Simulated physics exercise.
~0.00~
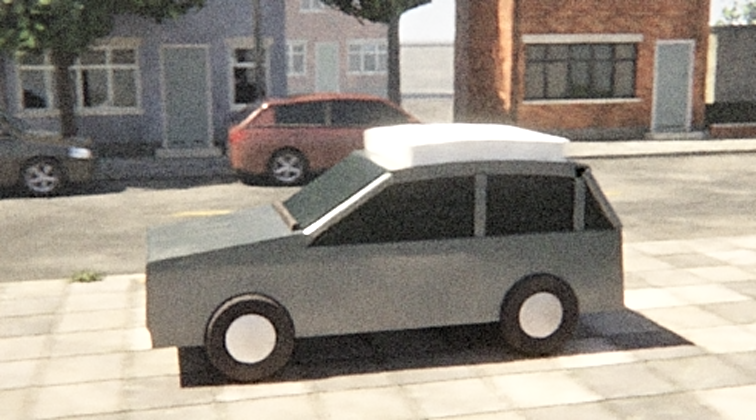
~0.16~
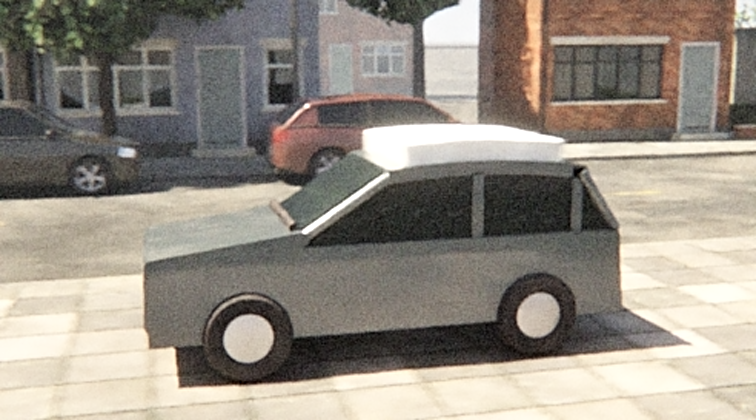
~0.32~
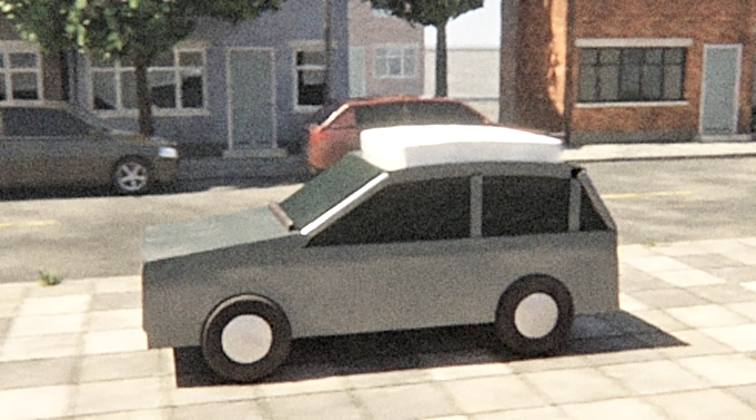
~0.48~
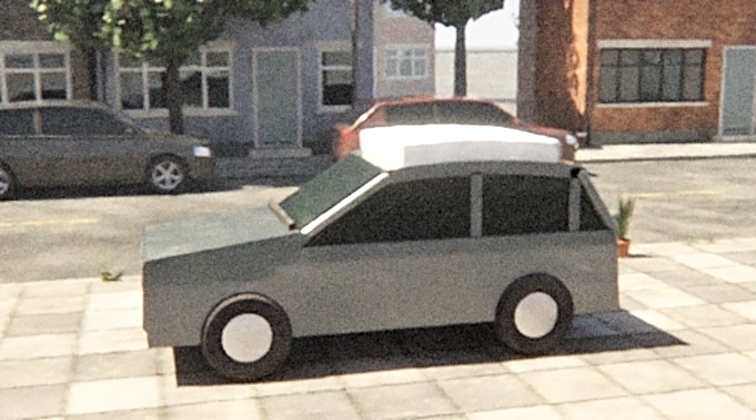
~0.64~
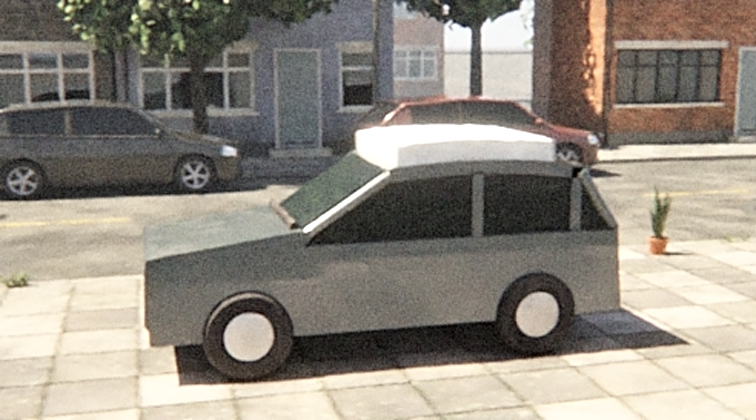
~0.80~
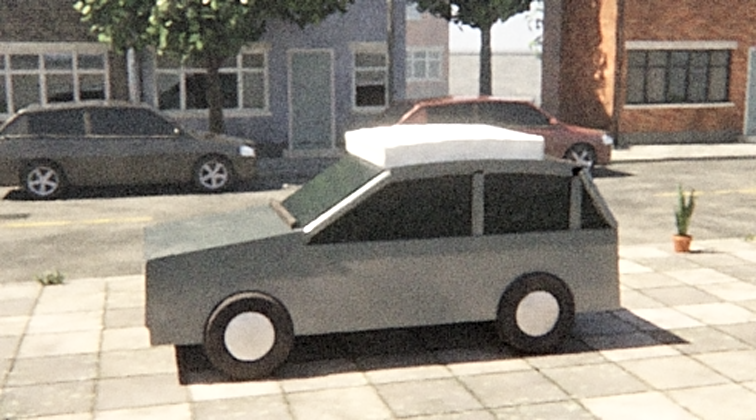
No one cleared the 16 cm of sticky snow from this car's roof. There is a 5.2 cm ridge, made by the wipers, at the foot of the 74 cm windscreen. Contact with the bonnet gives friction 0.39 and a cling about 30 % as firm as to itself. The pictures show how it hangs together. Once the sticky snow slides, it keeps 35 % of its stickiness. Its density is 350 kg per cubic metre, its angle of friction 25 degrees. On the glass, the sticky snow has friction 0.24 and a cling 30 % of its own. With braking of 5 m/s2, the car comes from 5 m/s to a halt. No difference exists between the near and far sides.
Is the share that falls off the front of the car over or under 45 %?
Result: Smaller than 45 %.
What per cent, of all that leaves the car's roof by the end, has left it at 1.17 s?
Roughly 50 percent.
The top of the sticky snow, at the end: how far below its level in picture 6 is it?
Roughly 0 cm.
By 1.17 s, 63 % of the snow is on the roof, 37 % on the glass, none on the bonnet and none has gone off the nose.
By 1.62 s, 30 % of the snow is on the roof, 45 % on the glass, 25 % on the bonnet and none has gone off the nose.
By 2.06 s, 28 % of the snow is on the roof, 43 % on the glass, 29 % on the bonnet and none has gone off the nose.
By 2.50 s, 28 % of the snow is on the roof, 43 % on the glass, 29 % on the bonnet and none has gone off the nose.
By 2.60 s, at the end, 28 % of the snow is on the roof, 43 % on the glass, 29 % on the bonnet and none has gone off the nose.
